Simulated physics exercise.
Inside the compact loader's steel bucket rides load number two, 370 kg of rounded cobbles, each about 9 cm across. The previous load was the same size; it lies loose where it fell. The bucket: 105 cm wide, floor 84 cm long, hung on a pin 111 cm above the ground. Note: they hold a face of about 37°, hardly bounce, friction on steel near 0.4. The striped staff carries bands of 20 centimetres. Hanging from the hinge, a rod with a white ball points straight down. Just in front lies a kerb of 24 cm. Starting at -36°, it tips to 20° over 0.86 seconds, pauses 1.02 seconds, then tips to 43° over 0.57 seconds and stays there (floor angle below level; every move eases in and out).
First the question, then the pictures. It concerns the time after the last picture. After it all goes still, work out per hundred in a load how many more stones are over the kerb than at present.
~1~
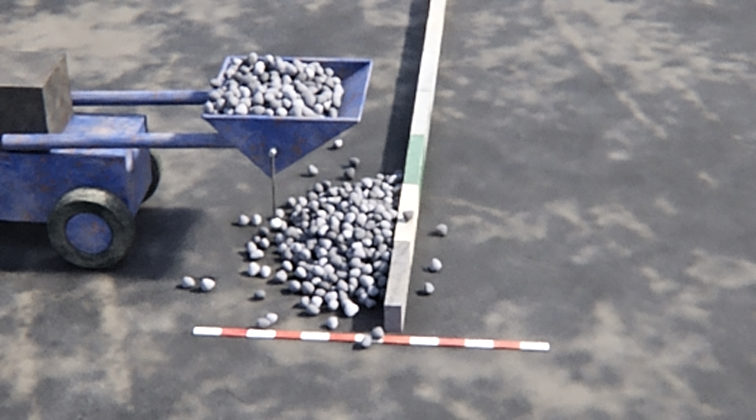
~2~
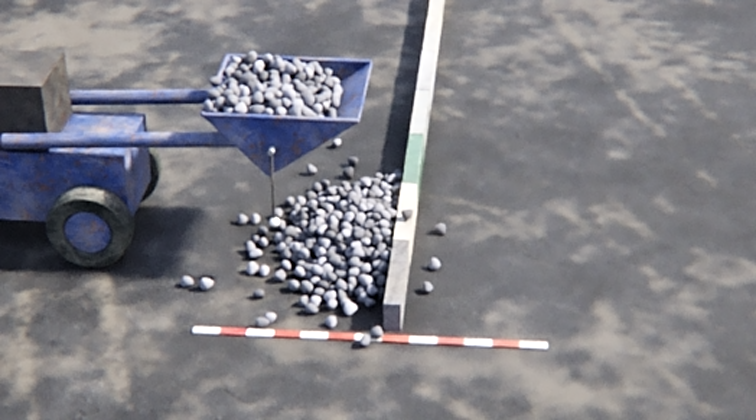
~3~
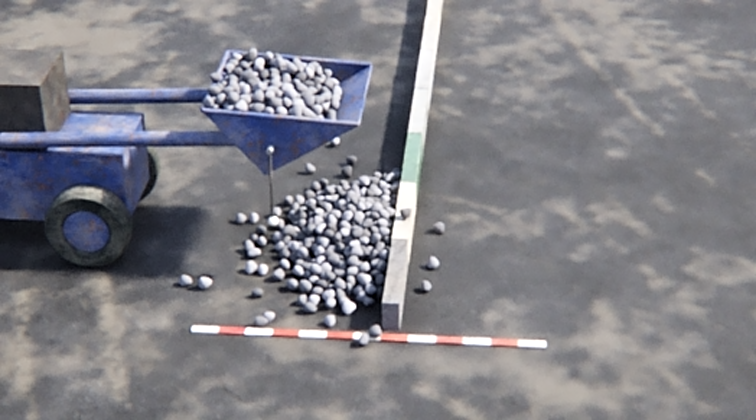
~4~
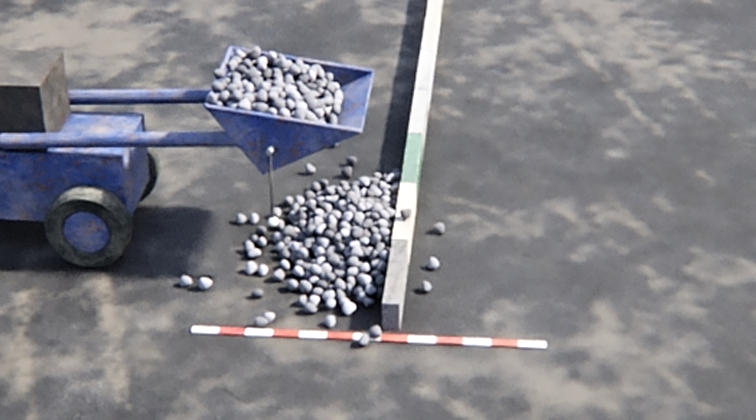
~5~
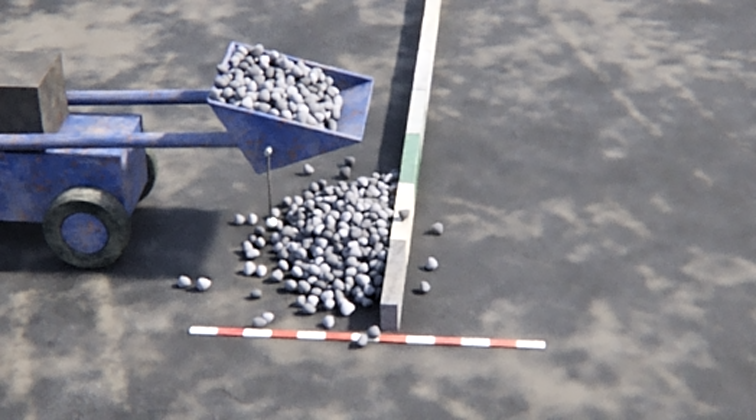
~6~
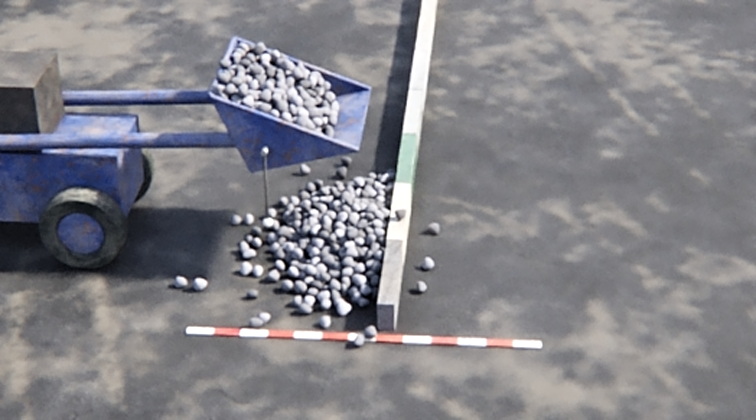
Around 42 stones per hundred.
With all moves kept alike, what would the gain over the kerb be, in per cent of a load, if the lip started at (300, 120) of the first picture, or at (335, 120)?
Near 0 in a hundred, then near 15 in a hundred.
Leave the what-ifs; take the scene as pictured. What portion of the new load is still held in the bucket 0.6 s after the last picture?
That works out to about 95 %.
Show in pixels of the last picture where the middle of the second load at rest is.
I'd point to about (387, 228).
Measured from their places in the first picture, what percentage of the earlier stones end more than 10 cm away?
Close to 0 in a hundred of them.
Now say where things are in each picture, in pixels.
In the first frame, lip at (359, 121), floor tilted -36°, highest stones at (267, 67). The earlier load is highest near (367, 214), 26 cm above ground level, 99 % on this side of the kerb, 1 % over the kerb.
In the second frame, the bucket is at -35°, its lip at (358, 121); the top of the load is at (263, 65).
In the third frame, the bucket is at -32°, its lip at (359, 125); the top of the load is at (258, 64).
In the fourth frame, the bucket is at -27°, its lip at (361, 132); the top of the load is at (254, 61).
In the fifth frame, lip at (361, 141), floor tilted -21°, highest stones at (242, 61).
In the sixth frame, the bucket is at -15°, its lip at (358, 150); the top of the load is at (244, 57).
Then, 0.3 s after the last picture the floor is at 11°; in per cent of one load, 100 in the bucket, 99 on this side of the kerb, 1 over the kerb; the foremost stones are at (402, 247).
Then, 0.6 s after the last picture the floor is at 20°; in per cent of one load, 95 in the bucket, 105 on this side of the kerb, 1 over the kerb; the foremost stones are at (403, 239).
Then, 2.5 s after the last picture the floor is at 43°; in per cent of one load, 0 in the bucket, 158 on this side of the kerb, 42 over the kerb; the foremost stones are at (607, 246).
Then, 5.2 s after the last picture the floor is at 43°; in per cent of one load, 0 in the bucket, 158 on this side of the kerb, 42 over the kerb; the foremost stones are at (607, 246). Net gain over the kerb, 42.
